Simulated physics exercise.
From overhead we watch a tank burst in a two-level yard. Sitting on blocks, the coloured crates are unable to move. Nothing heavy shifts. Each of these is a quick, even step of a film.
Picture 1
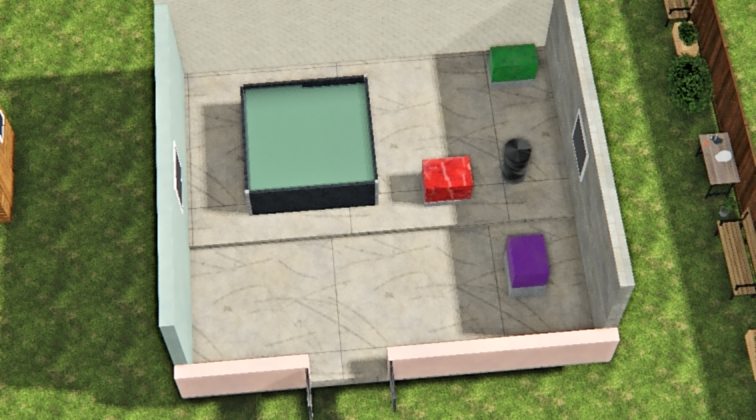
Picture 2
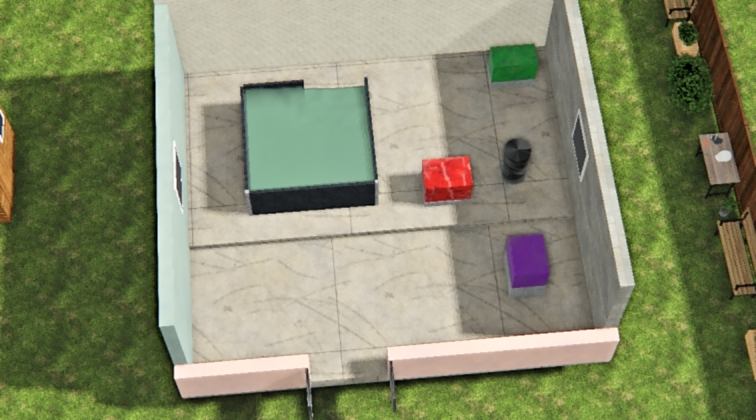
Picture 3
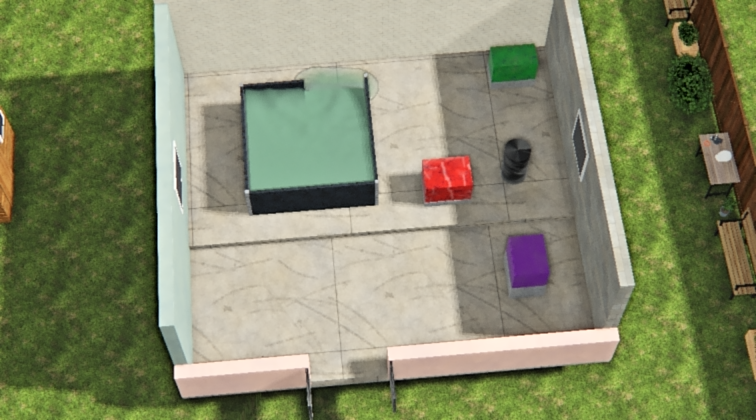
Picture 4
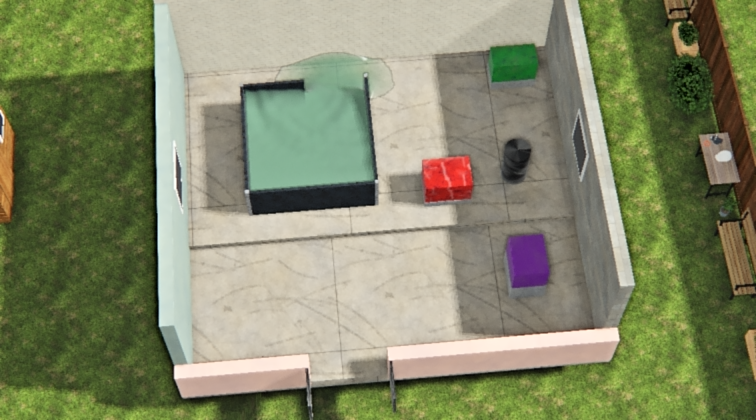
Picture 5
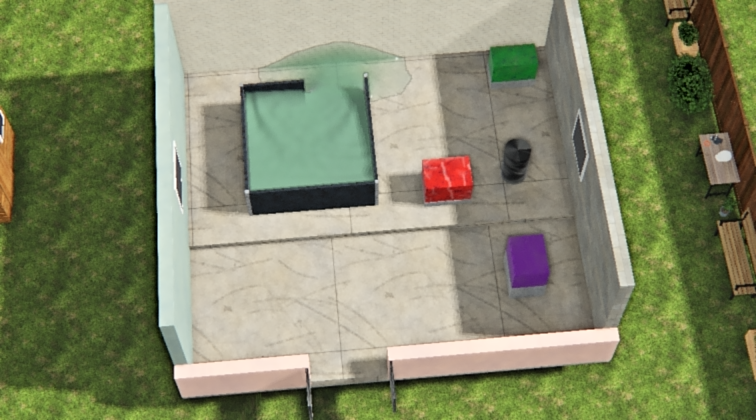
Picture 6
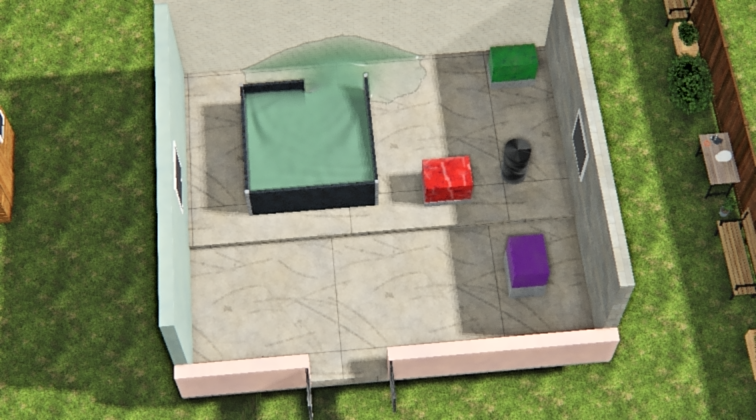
At the start, a dark-walled tank full of green water sits whole in a walled yard beside red, green and purple crates. Then a gap opens in its far side, and water pours out, spreading in a thin sheet along the back wall while the crates stay still.
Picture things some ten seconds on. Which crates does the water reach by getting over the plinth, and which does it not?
As I see it, most likely the green crate gets water on it. Most likely the purple crate remains untouched. Most likely the red crate remains untouched.
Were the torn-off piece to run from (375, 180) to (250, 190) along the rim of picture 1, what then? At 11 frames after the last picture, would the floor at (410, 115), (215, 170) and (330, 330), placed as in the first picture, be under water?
Those three come out moisture-free, moisture-free and soaked, one after another.
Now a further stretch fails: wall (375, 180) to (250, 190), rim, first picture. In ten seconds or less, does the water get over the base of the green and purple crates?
Result - green crate stays clear, purple crate stays clear.
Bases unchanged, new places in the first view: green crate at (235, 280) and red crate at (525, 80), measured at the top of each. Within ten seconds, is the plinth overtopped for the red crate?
As far as I can tell, the red crate is flooded.
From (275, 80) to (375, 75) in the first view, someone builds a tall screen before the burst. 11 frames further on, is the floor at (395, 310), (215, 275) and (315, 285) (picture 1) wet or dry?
As listed: Not flooded, dry, not flooded.
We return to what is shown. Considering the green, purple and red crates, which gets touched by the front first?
Answer: The crate marked green.
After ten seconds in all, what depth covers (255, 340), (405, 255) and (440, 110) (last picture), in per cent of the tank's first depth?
In order: 16, 8, 4 %.
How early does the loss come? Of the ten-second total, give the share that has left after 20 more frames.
Estimated share: Close to 0 %.
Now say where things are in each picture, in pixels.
The water tank at (308, 135) is whole and still, in the first frame.
Water pours out on the water tank's far side and has run to (369, 97), in the second frame.
The front is at (304, 74), out from the gap on the water tank's far side, in the third frame.
The front is at (286, 66), out from the gap on the water tank's far side, in the fourth frame.
The front is at (262, 68), out from the gap on the water tank's far side, in the fifth frame.
The front is at (244, 69), out from the gap on the water tank's far side, in the sixth frame.
A moment on, water covers 20 % of the floor; the green crate water round its plinth, the purple crate not reached, the red crate not reached.
Next, water covers 30 % of the floor; the green crate water round its plinth, the purple crate not reached, the red crate not reached.
Then, water covers 50 % of the floor; the green crate water round its plinth, the purple crate water round its plinth, the red crate water round its plinth.
Later, water covers 90 % of the floor; the green crate water round its plinth, the purple crate water round its plinth, the red crate water round its plinth.
In the end, water covers 95 % of the floor; the green crate was topped, the purple crate stayed above the water, the red crate stayed above the water.
